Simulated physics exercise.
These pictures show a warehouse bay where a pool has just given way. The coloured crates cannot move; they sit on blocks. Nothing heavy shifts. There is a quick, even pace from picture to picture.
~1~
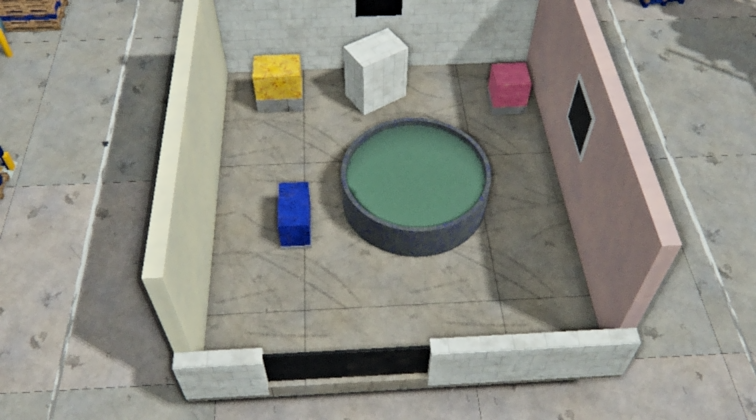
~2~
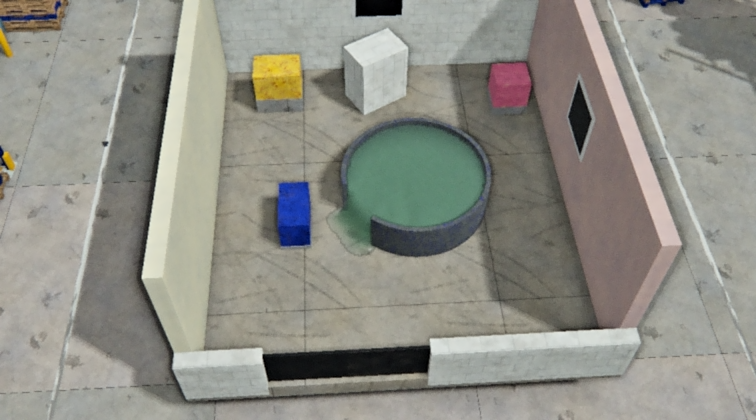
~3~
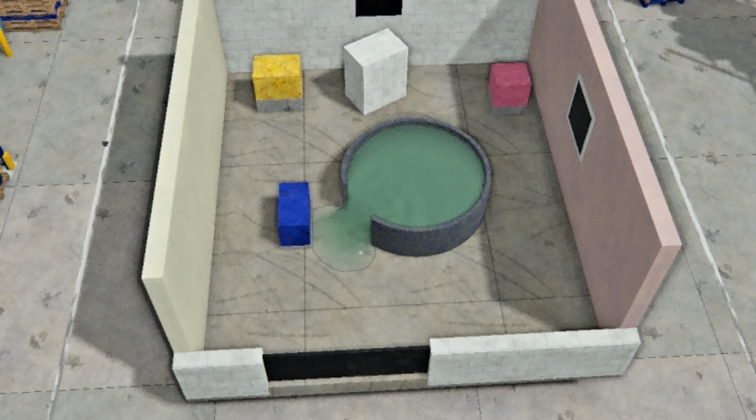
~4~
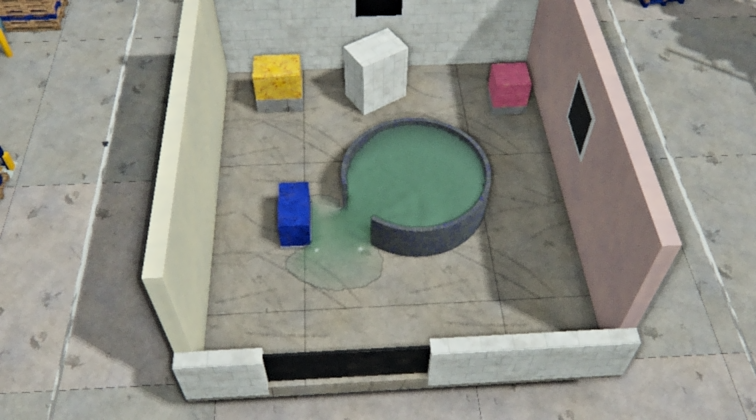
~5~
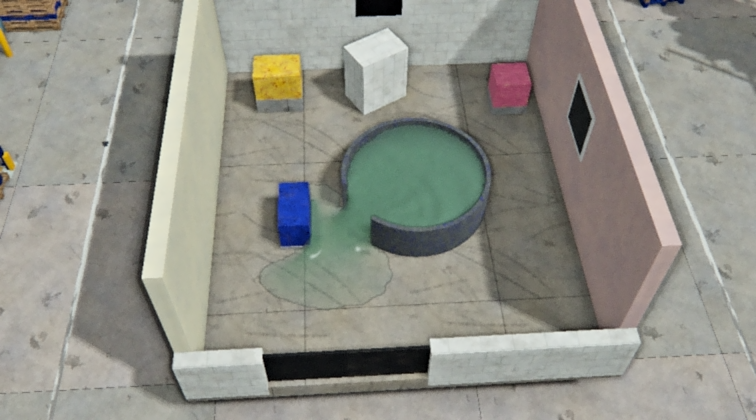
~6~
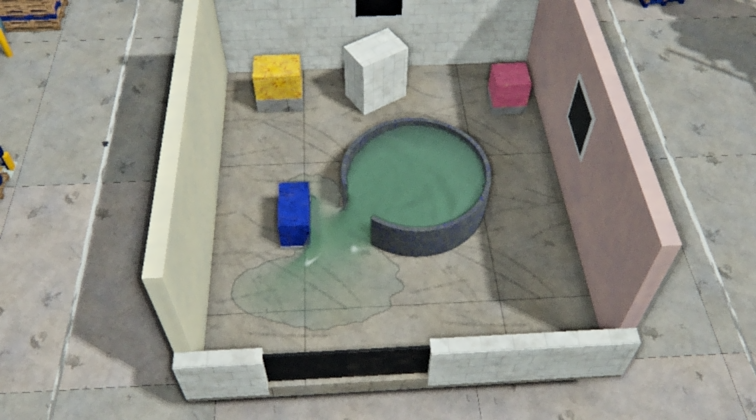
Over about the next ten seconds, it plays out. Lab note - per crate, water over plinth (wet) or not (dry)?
Result: As for the blue crate it's moistened by the water, as for the yellow crate it's untouched by the water, as for the pink crate it's untouched by the water.
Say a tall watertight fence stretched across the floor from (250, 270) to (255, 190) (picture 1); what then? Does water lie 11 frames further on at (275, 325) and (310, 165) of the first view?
As listed: Wet, flooded.
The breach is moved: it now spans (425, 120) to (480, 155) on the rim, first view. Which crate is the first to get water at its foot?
The pink crate comes first.
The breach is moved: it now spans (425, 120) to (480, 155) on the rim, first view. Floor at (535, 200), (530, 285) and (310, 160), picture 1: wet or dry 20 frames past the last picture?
Obs. 1: Sodden; obs. 2: Sodden; obs. 3: Moisture-free.
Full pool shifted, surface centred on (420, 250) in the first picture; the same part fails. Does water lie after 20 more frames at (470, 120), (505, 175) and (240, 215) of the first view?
As listed: Not flooded, free of water, awash.
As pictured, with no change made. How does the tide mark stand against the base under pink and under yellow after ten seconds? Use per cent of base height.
About 50 % and 50 %.
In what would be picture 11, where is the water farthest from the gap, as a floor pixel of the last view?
I'd say around (203, 375).
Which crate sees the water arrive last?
The pink-painted one comes last.
A moment on, water covers 25 % of the floor; the blue crate water round its plinth, the yellow crate not reached, the pink crate not reached.
Next, water covers 30 % of the floor; the blue crate water round its plinth, the yellow crate water round its plinth, the pink crate not reached.
Then, water covers 55 % of the floor; the blue crate water round its plinth, the yellow crate water round its plinth, the pink crate not reached.
Later, water covers 80 % of the floor; the blue crate water round its plinth, the yellow crate water round its plinth, the pink crate water round its plinth.
In the end, water covers 100 % of the floor; the blue crate was topped, the yellow crate stayed above the water, the pink crate stayed above the water.
